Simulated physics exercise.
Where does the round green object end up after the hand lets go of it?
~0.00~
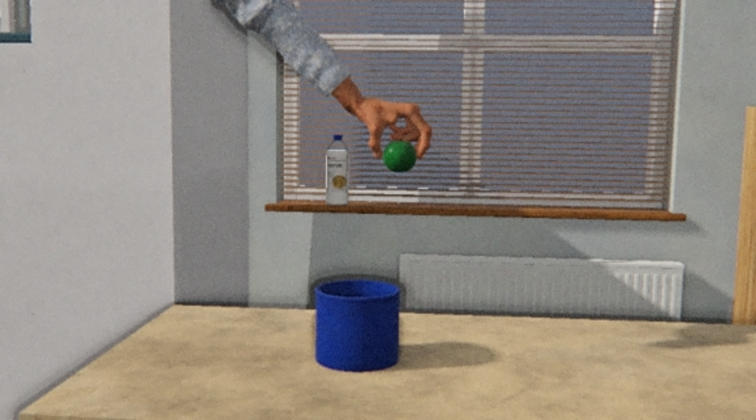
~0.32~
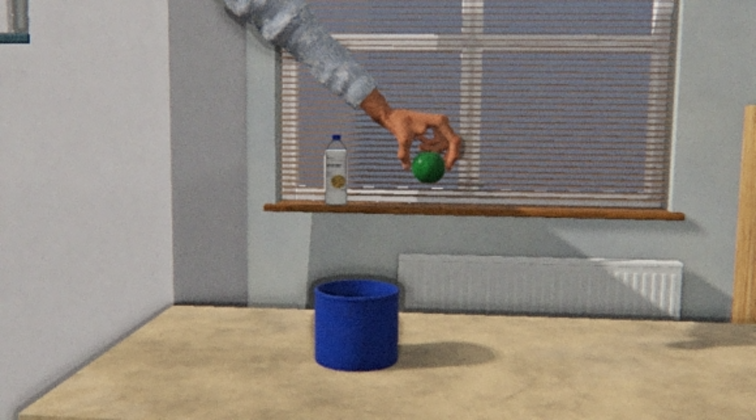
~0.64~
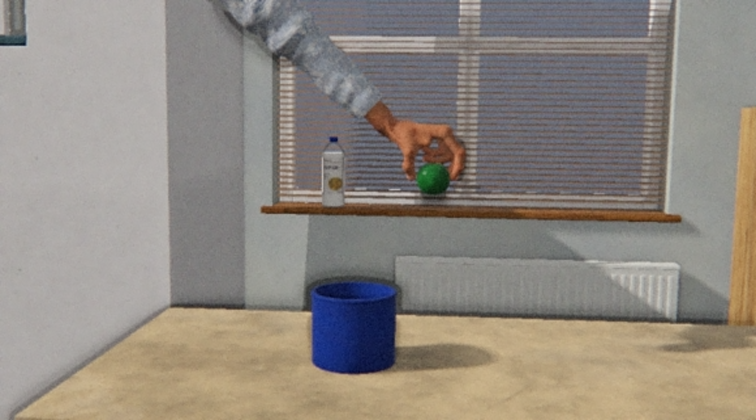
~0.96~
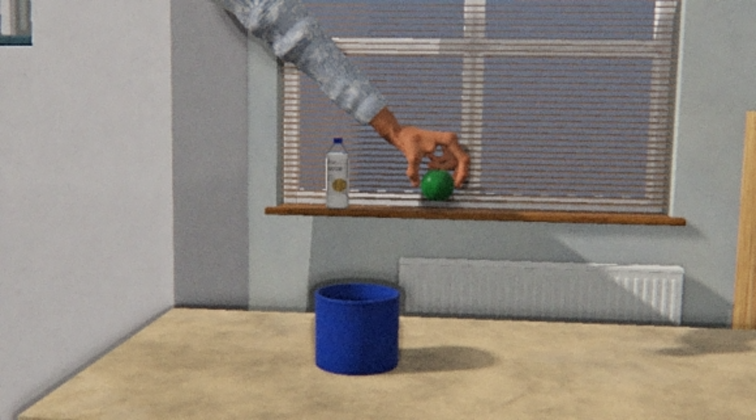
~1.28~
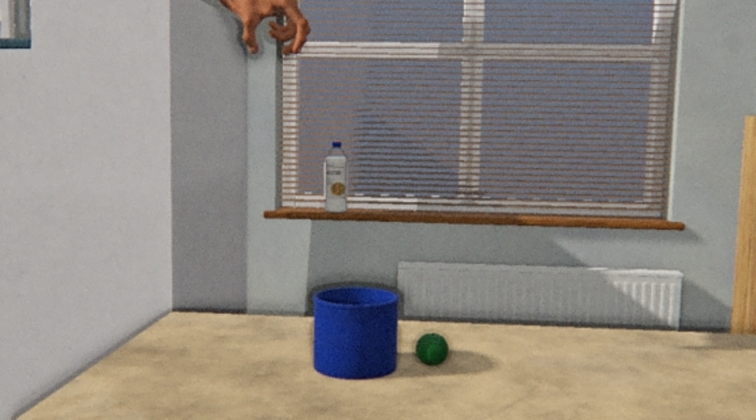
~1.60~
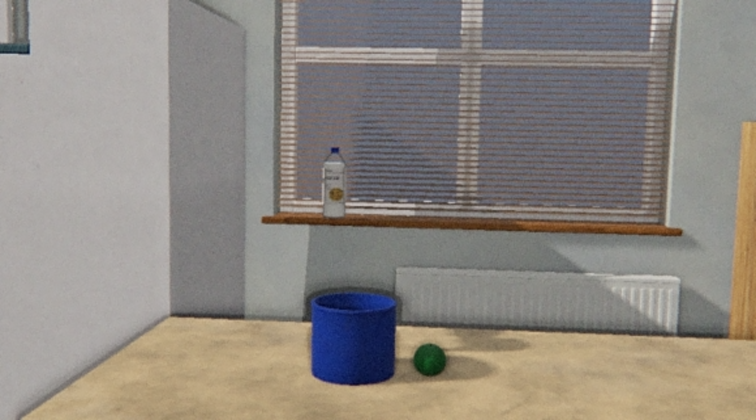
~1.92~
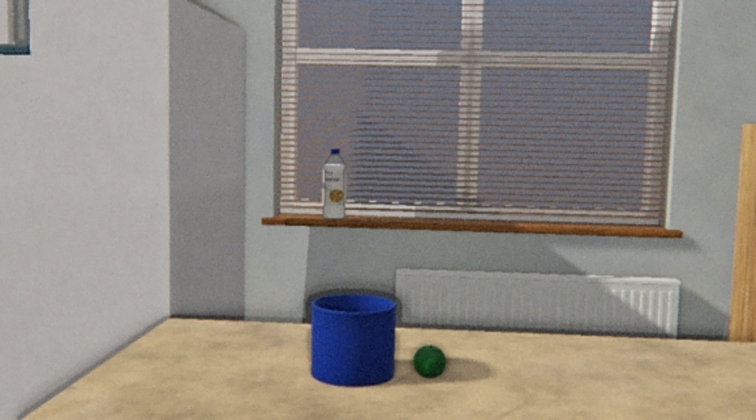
It ends up outside the blue container, resting on the tabletop just to the right of it.
A hand at the end of a pale blue-grey sleeve reaches in from the upper left, holding a small round green object above a light tabletop, seen from the front by a slightly swaying camera. An open blue container stands below, with a capped bottle on the windowsill behind and a white radiator under it. The hand moves a little right and then dips slightly, ending up to the right of the container. It lets go and draws back to the upper left, out of view. The green object misses the container and rests on the tabletop just to its right.
